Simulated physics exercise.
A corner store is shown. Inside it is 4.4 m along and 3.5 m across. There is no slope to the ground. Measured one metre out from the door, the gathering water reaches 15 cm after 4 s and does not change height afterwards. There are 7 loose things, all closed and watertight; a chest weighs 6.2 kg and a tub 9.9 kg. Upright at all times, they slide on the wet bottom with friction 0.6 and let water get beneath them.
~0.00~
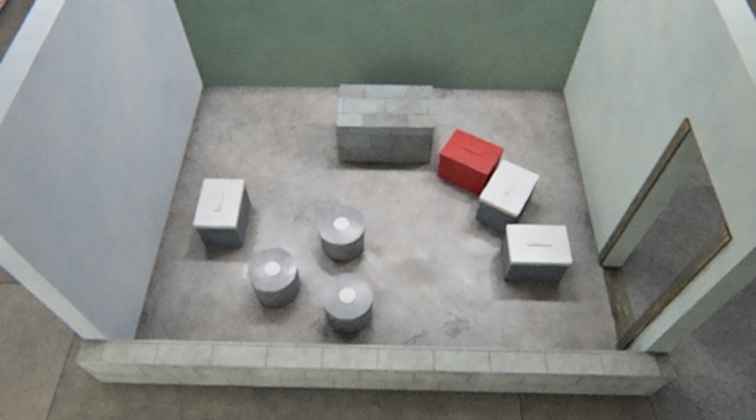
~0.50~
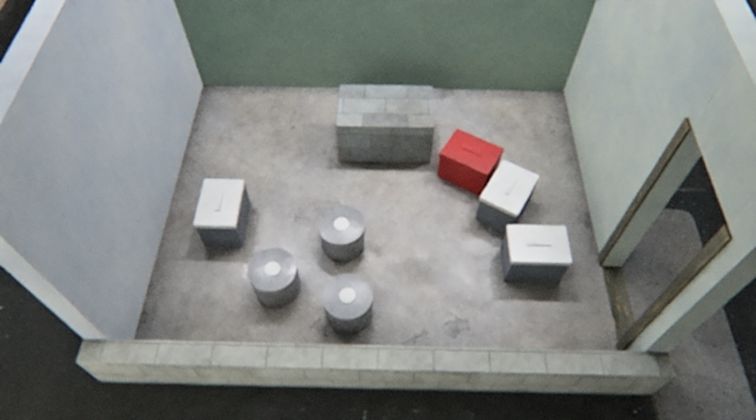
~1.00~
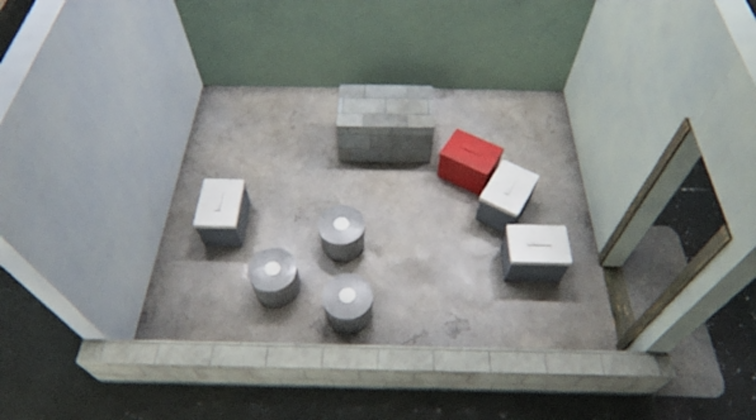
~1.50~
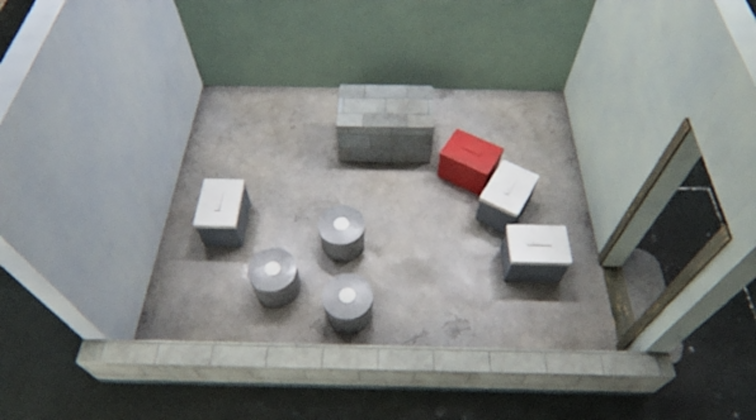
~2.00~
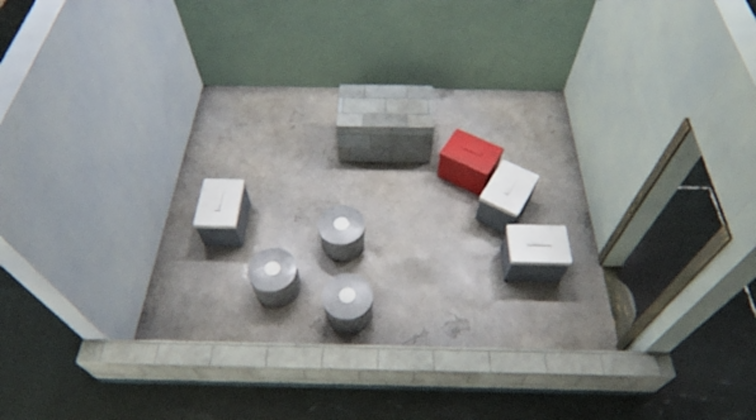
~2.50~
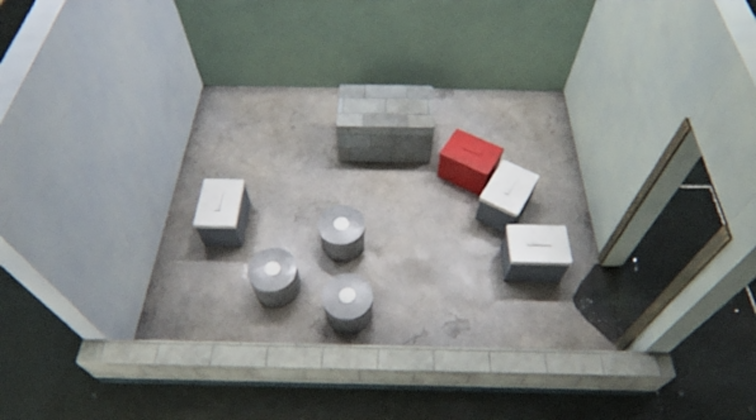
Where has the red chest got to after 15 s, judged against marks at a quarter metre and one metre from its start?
The red chest is between the two marks.
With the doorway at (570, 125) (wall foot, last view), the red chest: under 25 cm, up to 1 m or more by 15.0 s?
The red chest would go a long distance.
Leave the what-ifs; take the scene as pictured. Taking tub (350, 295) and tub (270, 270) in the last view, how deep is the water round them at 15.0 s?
8 and 7 cm.
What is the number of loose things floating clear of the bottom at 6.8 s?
The number is 2.
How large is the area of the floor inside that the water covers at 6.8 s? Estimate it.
Wet area: Approx. 8.0 m2.
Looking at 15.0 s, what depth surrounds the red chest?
Roughly 5 cm deep.
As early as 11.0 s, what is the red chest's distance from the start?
0 cm or so by then.
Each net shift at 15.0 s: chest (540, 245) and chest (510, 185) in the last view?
In that order: 350 cm, 30 cm.
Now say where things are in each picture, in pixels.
The red chest at (472, 151) rests on the ground; 0.0 m2 under water; 0 of 7 have shifted, in the first frame.
The red chest at (472, 151), on the bottom; water covers 0.0 m2; 0 of 7 have shifted, in the second frame.
The red chest at (472, 151), on the bottom; water covers 0.0 m2; 0 of 7 have shifted, in the third frame.
The red chest at (472, 151), on the bottom; 0.0 m2 under water; 0 of 7 have shifted, in the fourth frame.
The red chest at (472, 151), on the bottom; water covers 0.0 m2; 0 of 7 have shifted, in the fifth frame.
The red chest at (472, 151), on the bottom; water covers 0.1 m2; 0 of 7 have shifted, in the sixth frame.
After 3.5 s the red chest is near (472, 151), 0.0 m from its start, aground; 0 afloat.
After 6.8 s the red chest is near (472, 151), 0.0 m from its start, aground; 2 afloat.
After 11.0 s the red chest is near (472, 151), 0.0 m from its start, aground; 3 afloat.
After 15.0 s the red chest is near (509, 119), 0.6 m from its start, afloat; 7 afloat.
